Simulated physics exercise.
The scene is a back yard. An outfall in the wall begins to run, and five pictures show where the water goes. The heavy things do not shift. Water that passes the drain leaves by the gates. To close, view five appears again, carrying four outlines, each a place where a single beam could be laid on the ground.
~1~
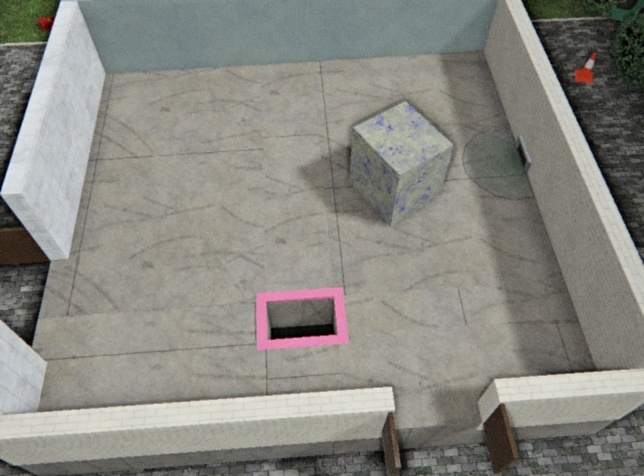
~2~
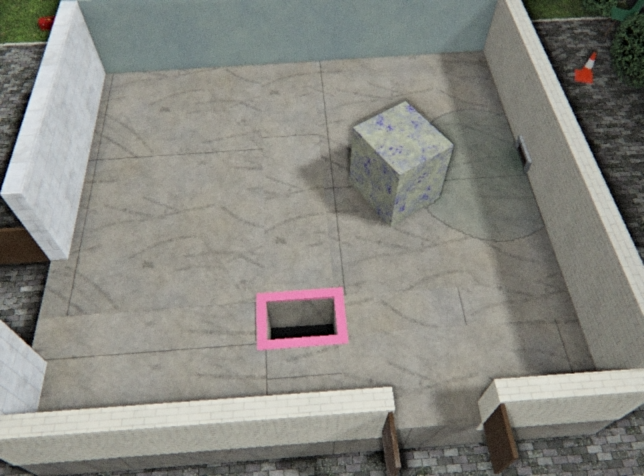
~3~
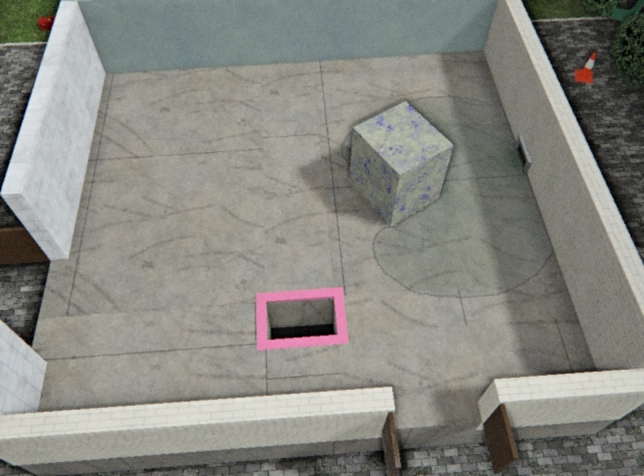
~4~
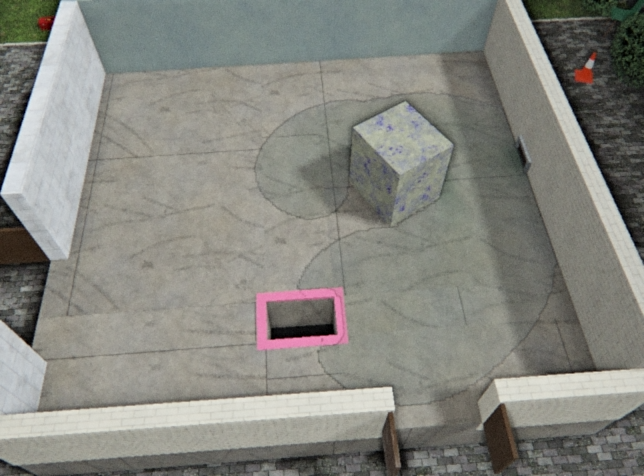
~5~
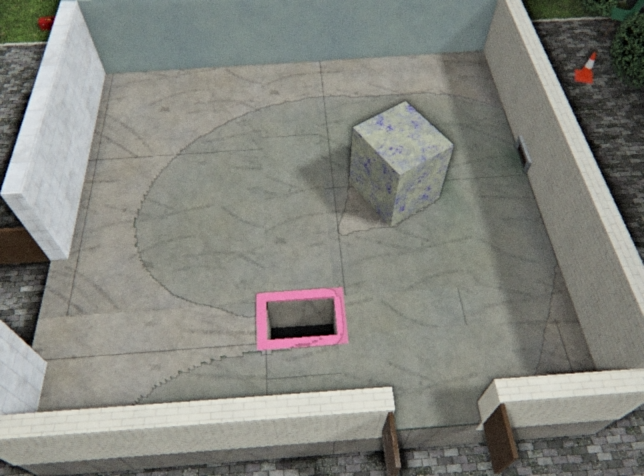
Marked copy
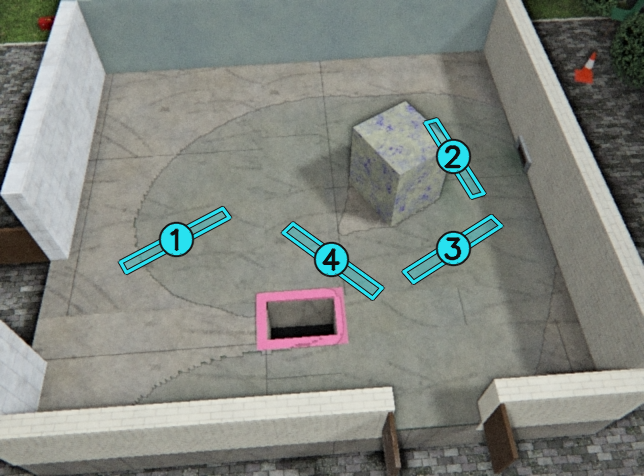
In a back yard, water spreads from the right wall around a block to the pink-edged gully.
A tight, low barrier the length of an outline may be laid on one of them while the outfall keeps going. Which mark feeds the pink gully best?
The answer is spot 3.
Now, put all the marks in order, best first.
3, 1, 2, 4.
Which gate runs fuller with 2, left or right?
The left gate.
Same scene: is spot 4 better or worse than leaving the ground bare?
Spot 4 is worse.
In cyan, 1 from (123, 267) to (226, 213); 2 from (431, 121) to (477, 195); 3 from (408, 276) to (496, 221); 4 from (288, 228) to (377, 293).
With 1, about 16 % of the stream goes into the pink gully, about 84 % out by the gates.
With 2, about 8 % of the stream goes into the pink gully, about 91 % out by the gates.
With 3, about 26 % of the stream goes into the pink gully, about 73 % out by the gates.
With 4, about 3 % of the stream goes into the pink gully, about 96 % out by the gates.
